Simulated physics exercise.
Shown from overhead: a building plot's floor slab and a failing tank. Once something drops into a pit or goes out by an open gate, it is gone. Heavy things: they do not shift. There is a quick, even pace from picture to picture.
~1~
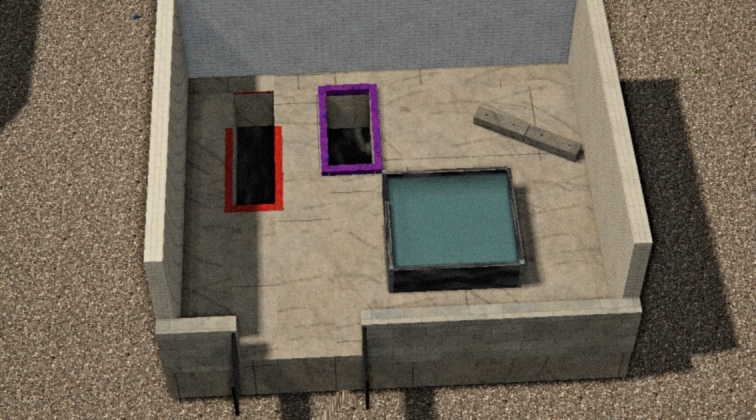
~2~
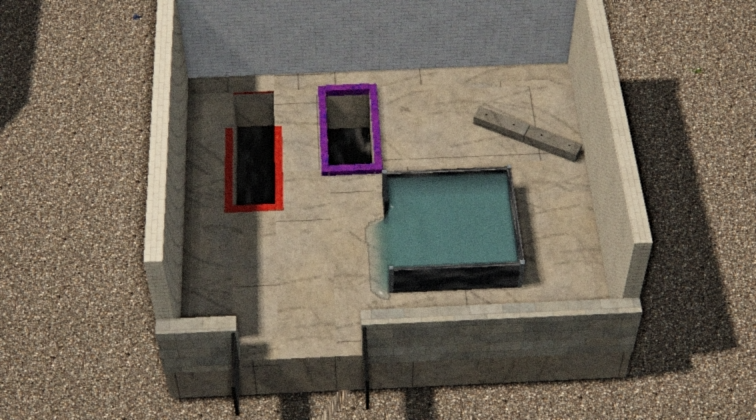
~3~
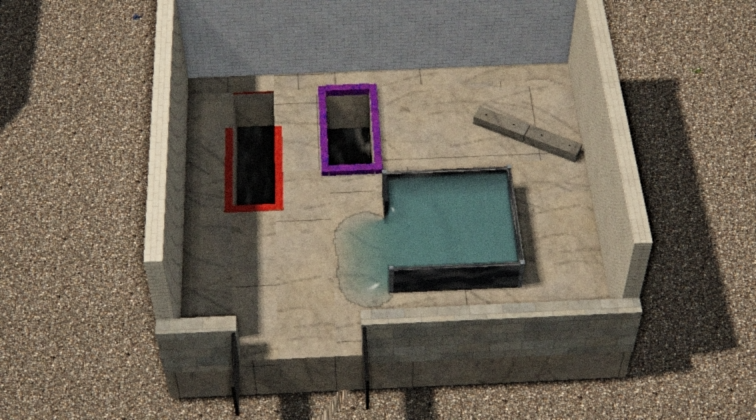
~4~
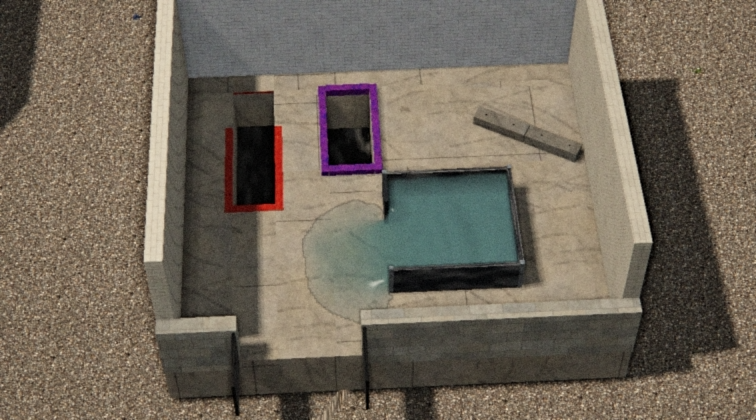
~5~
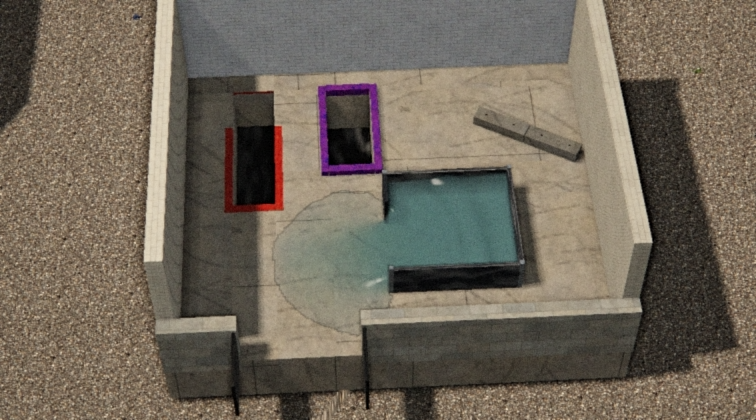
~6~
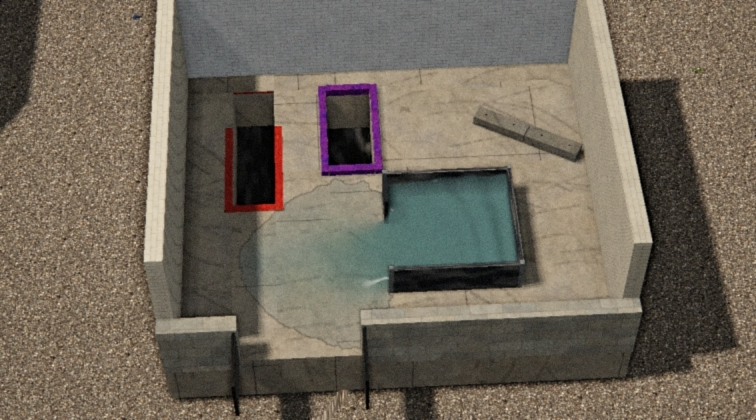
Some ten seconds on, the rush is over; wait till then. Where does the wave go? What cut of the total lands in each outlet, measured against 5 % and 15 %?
The split: The gate sees over 15 %, the purple pit sees under 5 %, the red pit sees over 15 %.
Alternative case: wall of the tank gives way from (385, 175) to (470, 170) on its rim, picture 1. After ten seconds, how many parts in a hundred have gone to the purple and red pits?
In percent: Purple 8, red 14.
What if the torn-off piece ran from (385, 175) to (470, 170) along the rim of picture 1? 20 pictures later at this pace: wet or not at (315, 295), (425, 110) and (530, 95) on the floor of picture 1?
So the first one is left untouched, the next drenched, and the last drenched.
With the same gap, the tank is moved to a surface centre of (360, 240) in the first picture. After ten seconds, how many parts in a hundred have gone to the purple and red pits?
The purple pit gets 0 per cent, the red pit 40 per cent.
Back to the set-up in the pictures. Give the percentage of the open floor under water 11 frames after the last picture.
About 30 per cent.
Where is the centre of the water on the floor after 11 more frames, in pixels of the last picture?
It is near (355, 256).
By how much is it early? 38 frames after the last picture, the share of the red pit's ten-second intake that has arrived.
My estimate is close to 65 per cent.
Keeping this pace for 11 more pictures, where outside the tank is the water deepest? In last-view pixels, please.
Near (219, 347).
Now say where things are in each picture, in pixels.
The open tank at (452, 220) is whole and still, in the first frame.
Water pours out at (391, 249) and has run to (383, 293), in the second frame.
Water pours out at (391, 250) and has run to (358, 298), in the third frame.
Water pours out at (391, 251) and has run to (316, 289), in the fourth frame.
The front is at (278, 254), out from the gap at (391, 251), in the fifth frame.
Water pours out at (391, 251) and has run to (249, 249), in the sixth frame.
A moment on, water covers 30 % of the floor; the gate 0 %, the purple pit 0 %, the red pit 1 %.
Next, water covers 30 % of the floor; the gate 5 %, the purple pit 0 %, the red pit 2 %.
Then, water covers 35 % of the floor; the gate 12 %, the purple pit 0 %, the red pit 7 %.
Later, water covers 35 % of the floor; the gate 23 %, the purple pit 0 %, the red pit 20 %.
In the end, water covers 35 % of the floor; the gate 34 %, the purple pit 0 %, the red pit 31 %.
